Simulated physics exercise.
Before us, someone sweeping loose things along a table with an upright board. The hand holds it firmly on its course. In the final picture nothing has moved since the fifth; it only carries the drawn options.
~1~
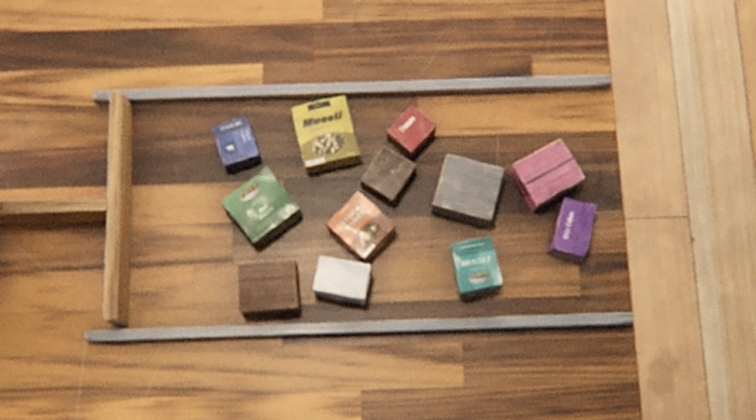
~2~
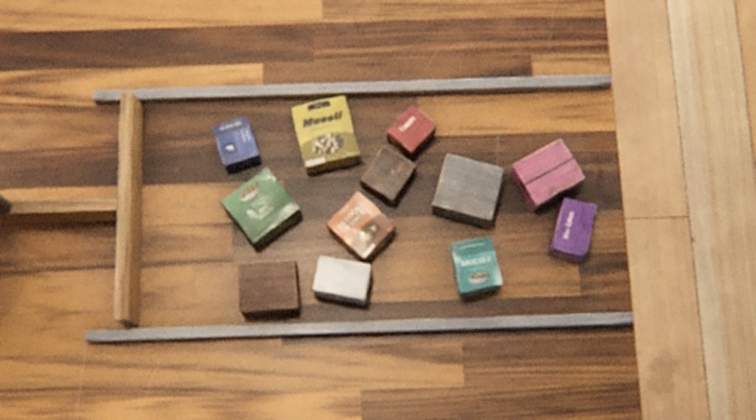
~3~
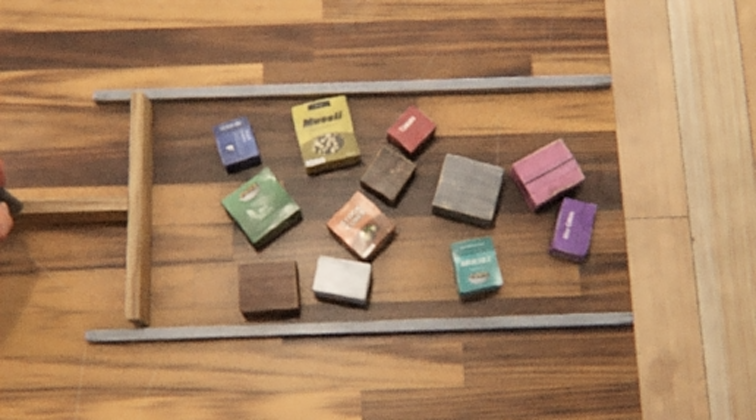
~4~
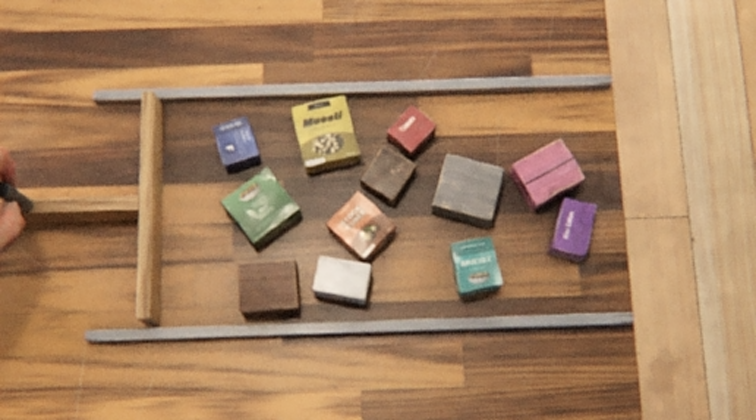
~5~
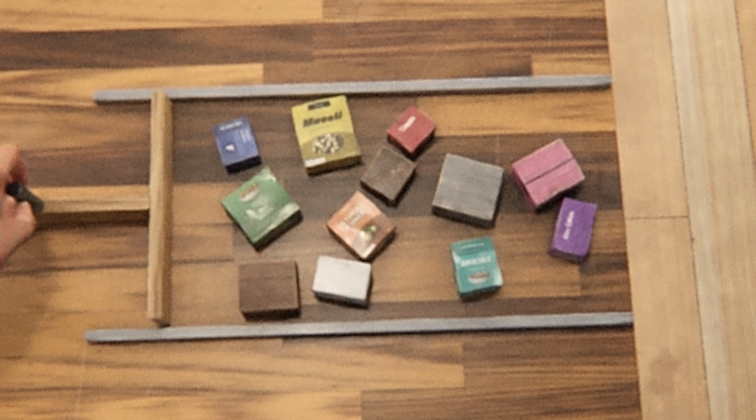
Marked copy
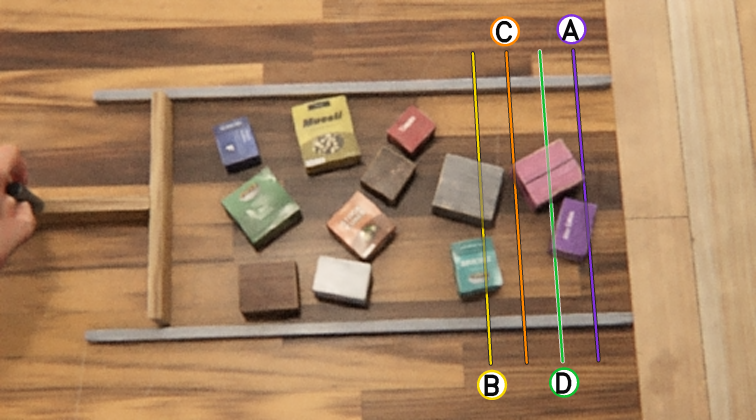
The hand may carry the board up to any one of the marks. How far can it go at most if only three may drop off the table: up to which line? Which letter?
No fourth one falls up to B.
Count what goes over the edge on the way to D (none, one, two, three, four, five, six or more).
By then, six or more.
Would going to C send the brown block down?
No.
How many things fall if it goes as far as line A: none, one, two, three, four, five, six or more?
In all, six or more.
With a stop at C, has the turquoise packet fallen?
Yes.
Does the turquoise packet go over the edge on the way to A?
By then, yes.
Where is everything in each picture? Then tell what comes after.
In the first frame, purple packet (572, 230); white block (342, 280); grey block (467, 191).
In the second frame, board (124, 203); blue packet (238, 145).
In the third frame, board (135, 203); red box (412, 132).
In the fourth frame, board (146, 202); pink box (546, 176).
In the fifth frame, board (156, 202); turquoise packet (475, 267); green packet (262, 209); yellow box (326, 135).
On the marked copy, A at (585, 200); B at (482, 203); C at (516, 202); D at (551, 201).
Following B. Soon after the start, board (273, 198); brown block (312, 287); white block (372, 281).
Later, board (389, 194); pink box (582, 168); grey block (525, 180).
In the end, board (480, 192); purple packet over the edge; pink box over the edge; two fallen.
As for the rest, A drops nine; C drops five; D drops eight.
